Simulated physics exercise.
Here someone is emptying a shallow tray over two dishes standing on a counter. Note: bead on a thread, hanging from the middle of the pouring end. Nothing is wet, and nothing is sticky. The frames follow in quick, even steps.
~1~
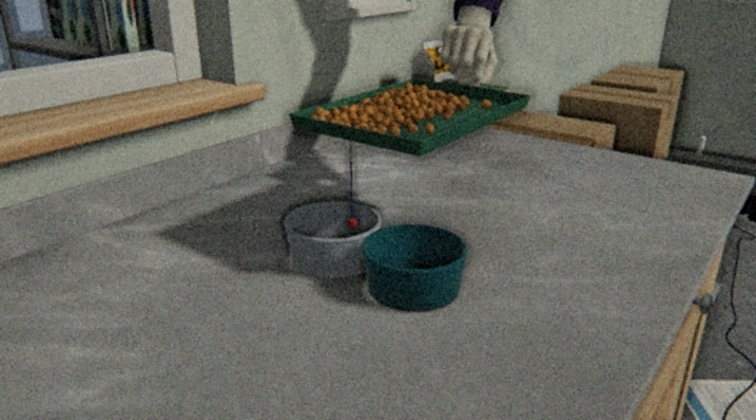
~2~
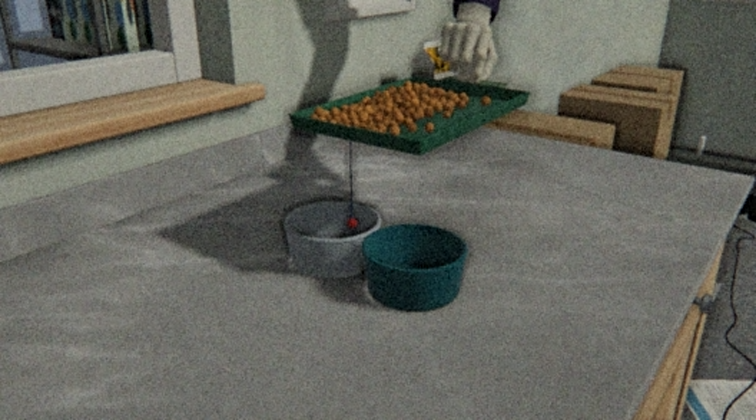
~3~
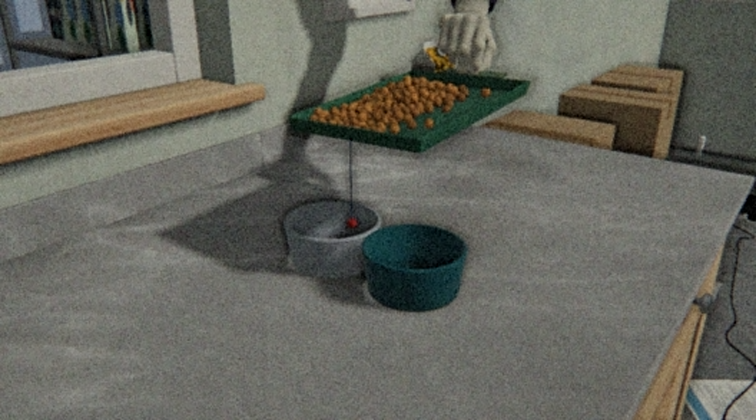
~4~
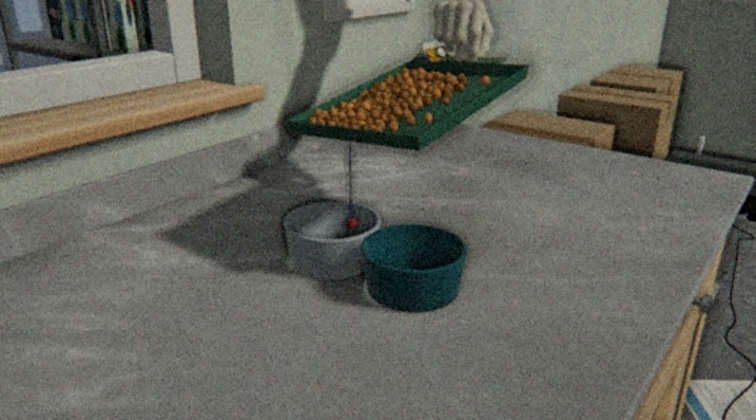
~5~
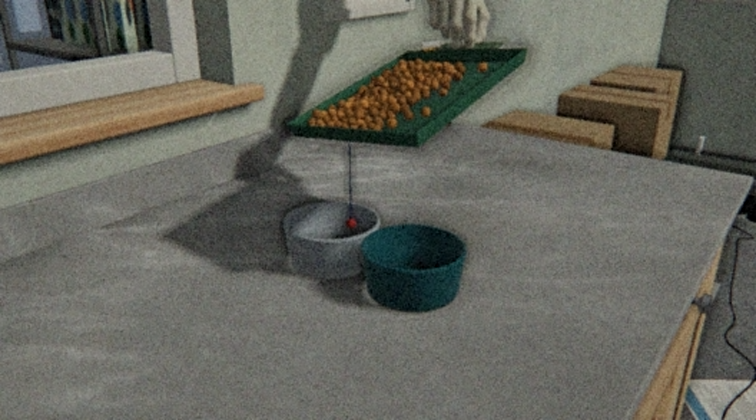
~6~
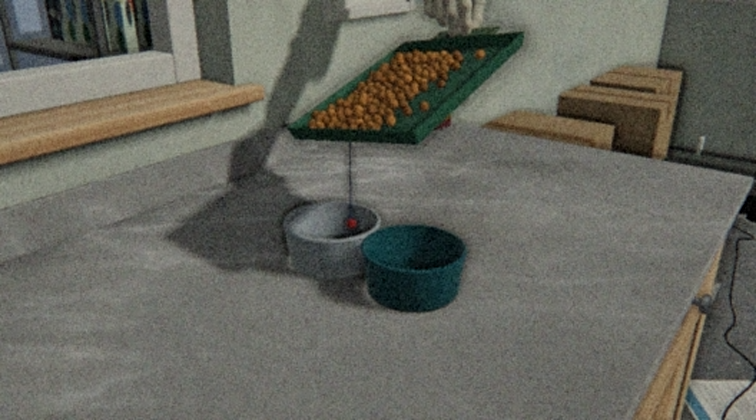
White-gloved hand gradually tilting a green tray of roasted chickpeas, far end rising, above grey and teal dishes on a grey counter.
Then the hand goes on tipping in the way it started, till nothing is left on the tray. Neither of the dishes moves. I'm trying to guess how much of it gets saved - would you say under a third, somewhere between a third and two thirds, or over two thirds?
The dishes reach a third but not beyond two thirds of the load.
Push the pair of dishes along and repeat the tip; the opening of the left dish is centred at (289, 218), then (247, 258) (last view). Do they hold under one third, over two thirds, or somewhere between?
First attempt: More than two thirds; second attempt: Under a third.
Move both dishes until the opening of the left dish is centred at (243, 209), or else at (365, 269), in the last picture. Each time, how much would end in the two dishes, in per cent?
90 %, then 0 %.
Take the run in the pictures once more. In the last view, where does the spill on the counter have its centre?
Roughly at (243, 271).
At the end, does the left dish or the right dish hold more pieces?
The answer is the one at left.
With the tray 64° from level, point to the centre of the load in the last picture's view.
Around (335, 82).
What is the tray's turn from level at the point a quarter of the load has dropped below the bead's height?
The angle is around 110°.
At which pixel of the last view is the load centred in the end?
It settles centred around (293, 263).
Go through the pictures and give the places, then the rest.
In the first picture, corners of the pouring end at (294, 113) and (421, 140), level; middle of the load at (394, 109), roasted chickpeas; left dish at (302, 252); right dish at (384, 283); bead on its thread at (352, 223).
In the second picture, corners of the pouring end at (293, 114) and (420, 139), level; middle of the load at (394, 108).
In the third picture, corners of the pouring end at (293, 116) and (419, 137), tipped barely, lowest at the left corner; middle of the load at (394, 104).
In the fourth picture, corners of the pouring end at (292, 120) and (418, 135), tipped a little, lowest at the left corner; middle of the load at (393, 99).
In the fifth picture, corners of the pouring end at (291, 123) and (415, 132), tipped a little, lowest at the left corner; middle of the load at (391, 94).
In the sixth picture, corners of the pouring end at (291, 126) and (414, 129), tipped clearly, lowest at the left corner; middle of the load at (389, 88); left dish at (301, 253); right dish at (384, 284).
Soon after the last picture, tray tipped steeply; nearly all on the tray; a stray few in the left dish; a small part in the air.
A little later, tray tipped past a quarter turn; most on the tray; a stray few in the left dish; a small part outside both; a stray few in the air.
Later still, tray tipped past a quarter turn; about half in the left dish; about half outside both.
At rest, tray tipped past a quarter turn; none in the right dish; about half in the left dish; about half outside both.
